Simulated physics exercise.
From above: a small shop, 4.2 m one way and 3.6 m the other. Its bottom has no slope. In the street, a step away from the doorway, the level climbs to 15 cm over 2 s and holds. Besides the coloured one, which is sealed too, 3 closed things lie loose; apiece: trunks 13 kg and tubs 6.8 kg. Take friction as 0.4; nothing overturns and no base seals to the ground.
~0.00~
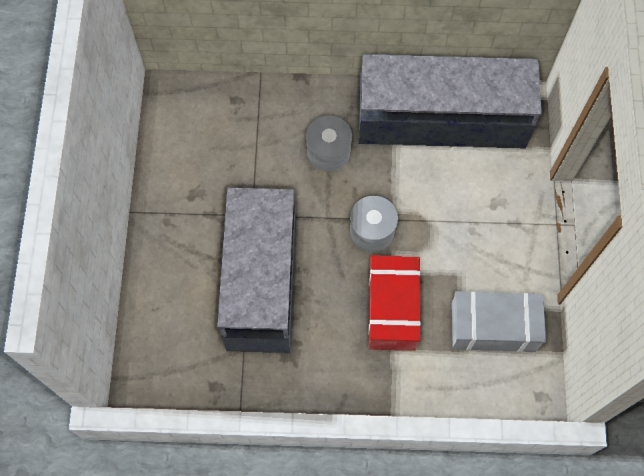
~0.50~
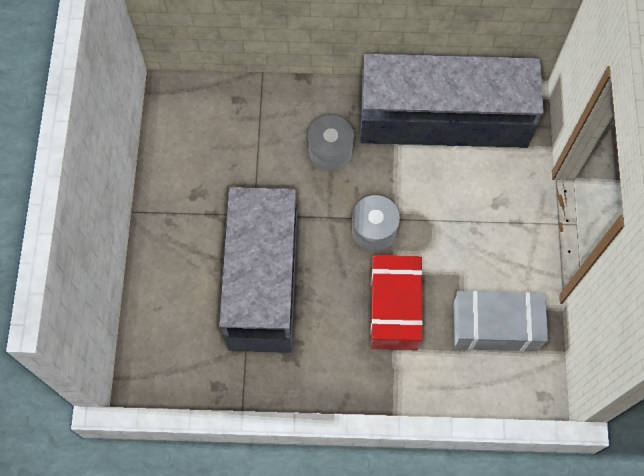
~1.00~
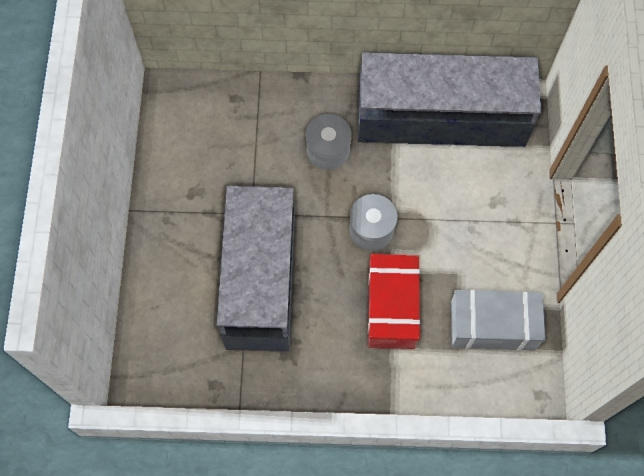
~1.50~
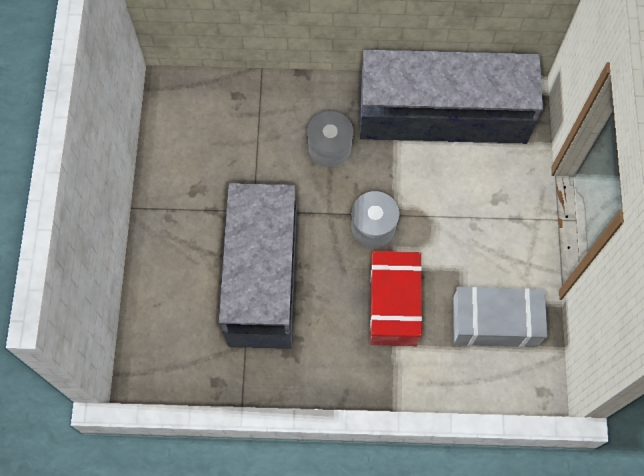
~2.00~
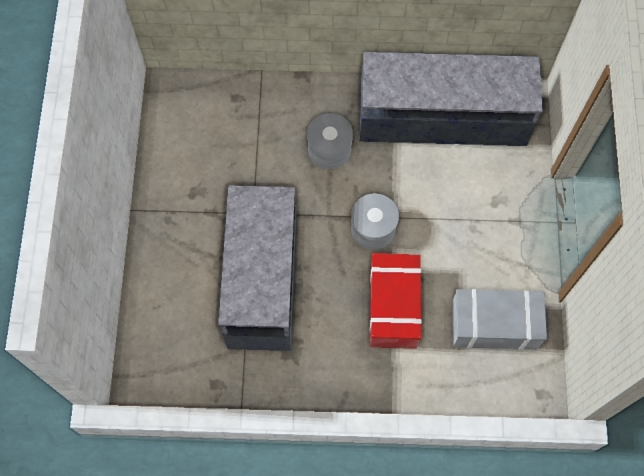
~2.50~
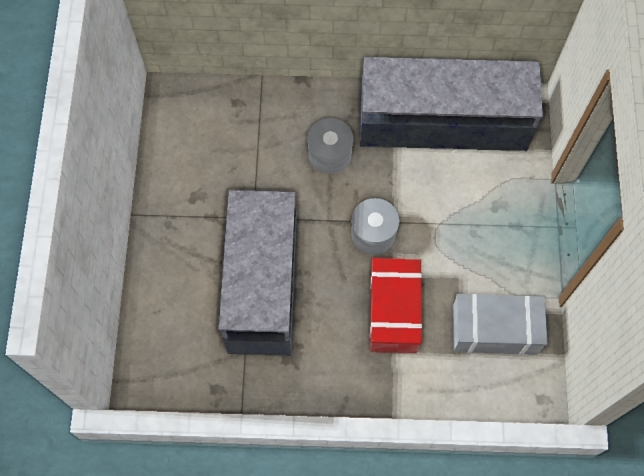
The clip opens on a small shop seen from above, with a red trunk, a grey trunk and two grey tubs between dark counters. Blue-green water covers the grey ground outside, then enters through the right-hand doorway and spreads left in a thin sheet across the pale floor, while nothing inside shifts.
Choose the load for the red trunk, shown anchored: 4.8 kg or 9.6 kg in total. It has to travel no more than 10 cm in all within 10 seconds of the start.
For it, neither load is enough.
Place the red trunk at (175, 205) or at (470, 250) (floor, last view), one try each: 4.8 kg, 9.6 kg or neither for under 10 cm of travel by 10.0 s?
In turn: Neither holds; neither holds.
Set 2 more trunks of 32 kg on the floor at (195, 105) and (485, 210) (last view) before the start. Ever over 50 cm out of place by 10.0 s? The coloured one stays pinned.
In turn: Under, less.
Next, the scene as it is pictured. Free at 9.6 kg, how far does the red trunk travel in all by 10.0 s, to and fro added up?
Some 200 cm in all.
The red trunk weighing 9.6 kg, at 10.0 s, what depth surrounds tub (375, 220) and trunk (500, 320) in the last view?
About 5 and 5 cm.
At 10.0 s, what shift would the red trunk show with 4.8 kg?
About 100 cm.
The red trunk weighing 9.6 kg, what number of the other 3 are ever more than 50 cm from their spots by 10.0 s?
That makes 2.
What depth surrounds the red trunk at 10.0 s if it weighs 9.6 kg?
Roughly 5 cm.
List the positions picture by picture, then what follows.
In the first picture, the red trunk at (395, 297) rests on the ground; water covers 0.0 m2; 0 of 4 have shifted.
In the second picture, the red trunk at (397, 297) rests on the ground; 0.0 m2 under water; 0 of 4 have shifted.
In the third picture, the red trunk at (395, 296) rests on the ground; 0.0 m2 under water; 0 of 4 have shifted.
In the fourth picture, the red trunk at (397, 293), on the bottom; 0.0 m2 under water; 0 of 4 have shifted.
In the fifth picture, the red trunk at (396, 295), on the bottom; 0.3 m2 under water; 0 of 4 have shifted.
In the sixth picture, the red trunk at (397, 300), on the bottom; 1.0 m2 under water; 0 of 4 have shifted.
After 3.5 s the red trunk would be 18 cm from its start with 4.8 kg and 11 cm from its start with 9.6 kg; 3 cm of water round it then.
After 4.5 s the red trunk would be 72 cm from its start with 4.8 kg and 66 cm from its start with 9.6 kg; 4 cm of water round it then.
After 7.0 s the red trunk would be 80 cm from its start with 4.8 kg and 86 cm from its start with 9.6 kg; 5 cm of water round it then.
After 10.0 s the red trunk would be 101 cm from its start with 4.8 kg and 92 cm from its start with 9.6 kg; 5 cm of water round it then.
